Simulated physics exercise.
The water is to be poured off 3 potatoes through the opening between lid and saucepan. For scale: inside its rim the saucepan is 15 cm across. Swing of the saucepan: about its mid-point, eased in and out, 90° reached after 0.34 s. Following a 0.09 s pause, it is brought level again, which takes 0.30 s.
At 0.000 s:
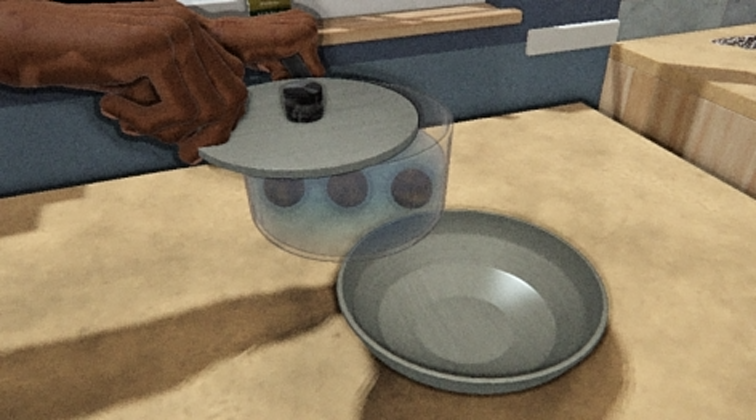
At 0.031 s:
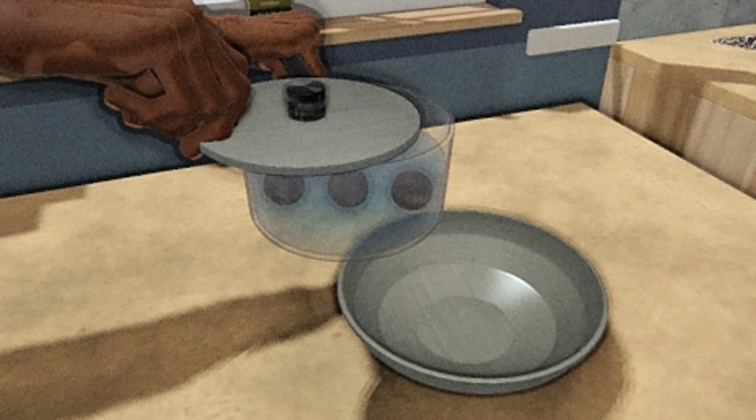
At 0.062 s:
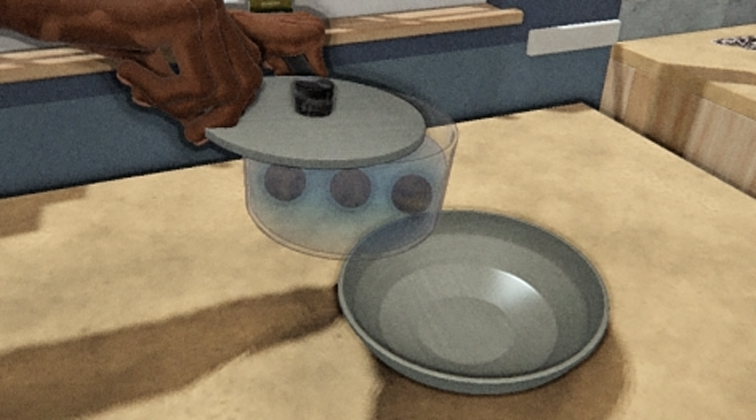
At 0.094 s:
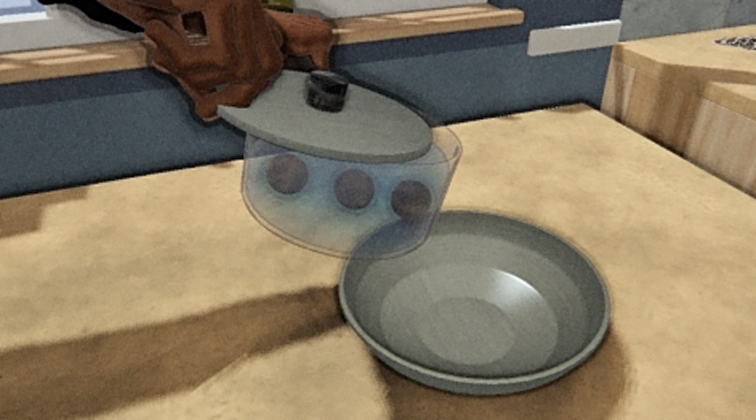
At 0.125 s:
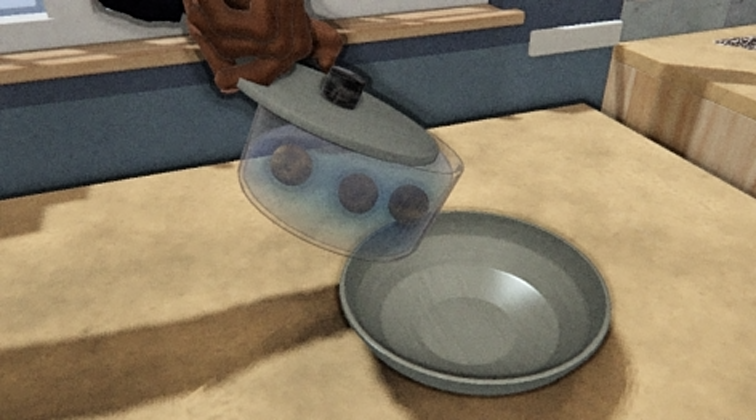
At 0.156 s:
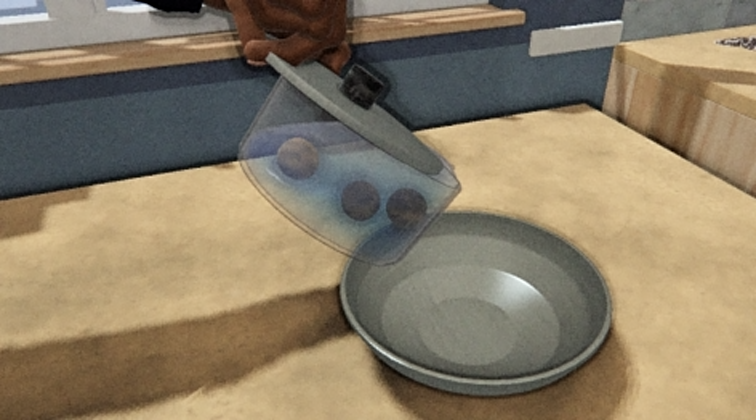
A brown hand tilted a clear saucepan of bluish water and three dark potatoes steeply to the right, its grey lid slanting with it, above the near edge of a still grey bowl.
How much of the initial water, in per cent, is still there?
Some 31 percent remains.
Then, 0.30 s in, the tilt is 87° and 67 per cent of the water is still in the saucepan.
Then, 0.41 s in, the tilt is 90° and 43 per cent of the water is still in the saucepan.
Then, 0.52 s in, the tilt is 72° and 32 per cent of the water is still in the saucepan.
Then, 0.64 s in, the tilt is 19° and 31 per cent of the water is still in the saucepan.
Finally, 31 per cent of the water is still in the saucepan.
